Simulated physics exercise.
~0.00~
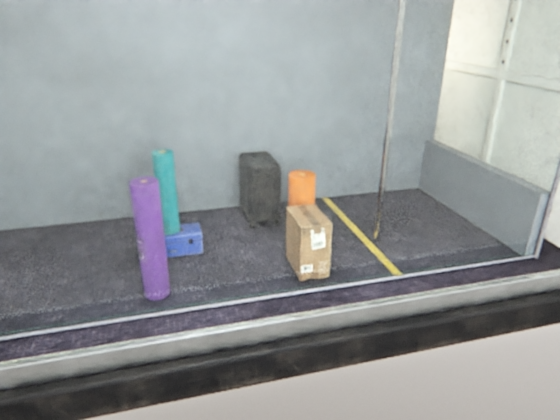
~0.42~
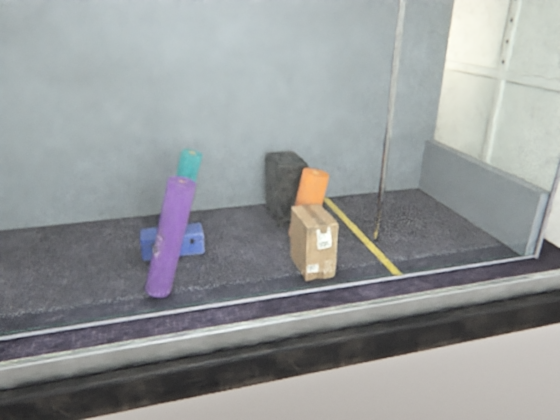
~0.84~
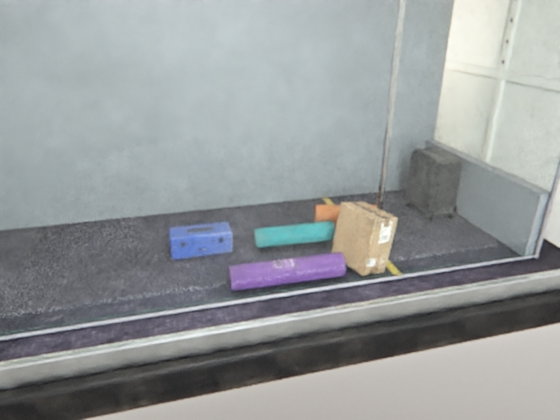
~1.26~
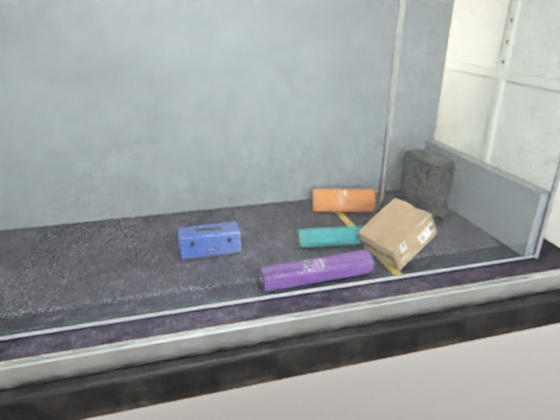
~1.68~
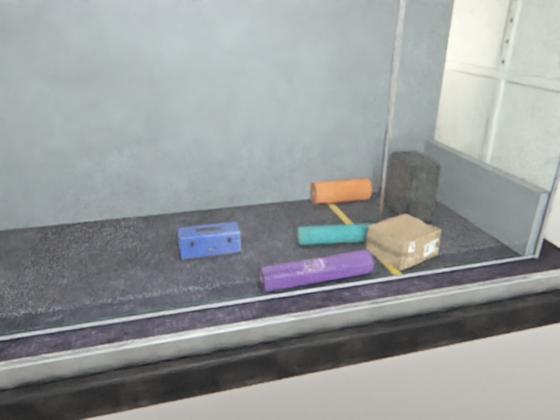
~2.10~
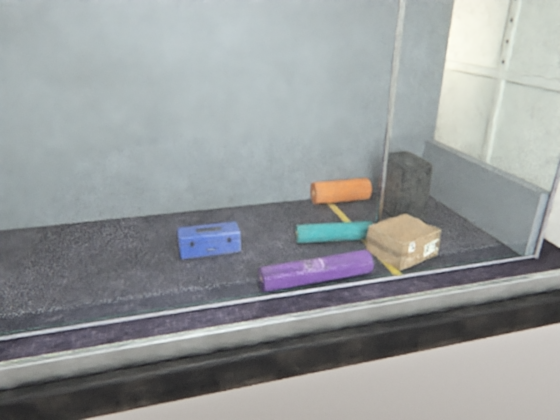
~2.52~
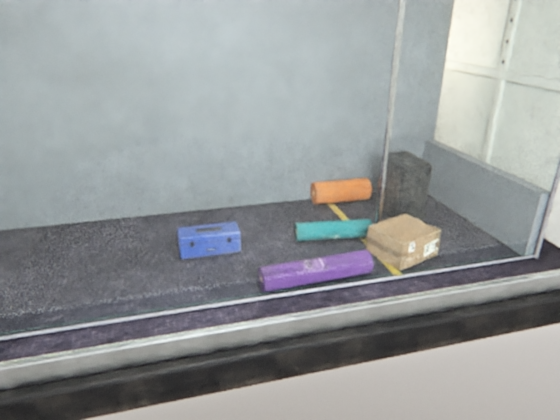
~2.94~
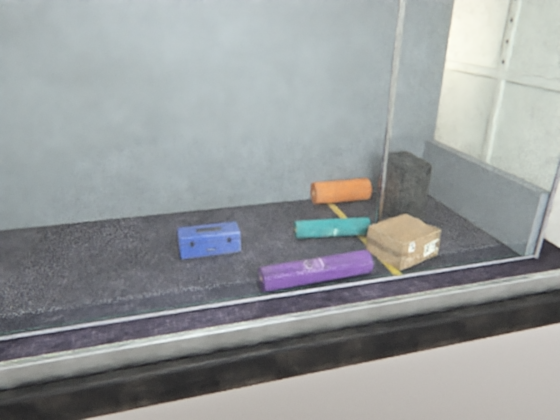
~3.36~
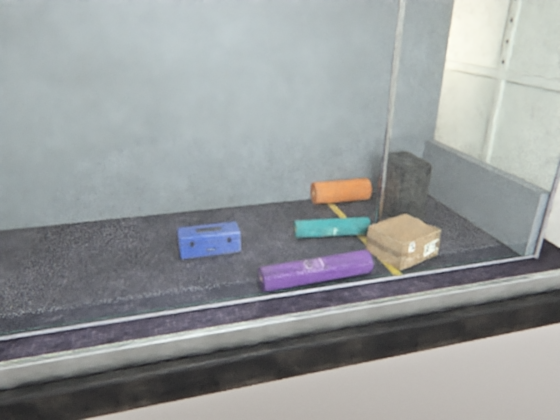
At the start, a purple roll, a teal roll, an orange roll, a dark case and a brown box stand upright in a grey bay, with a blue toolbox behind the purple roll. The rolls lean right as the case and box begin sliding that way. All three rolls topple onto their sides, and the case slides upright across the yellow line to the right-hand wall. The box tips over the line onto its side, while the case drifts back left. Everything settles with the box, case and orange roll past the line, and the purple roll and toolbox short of it.
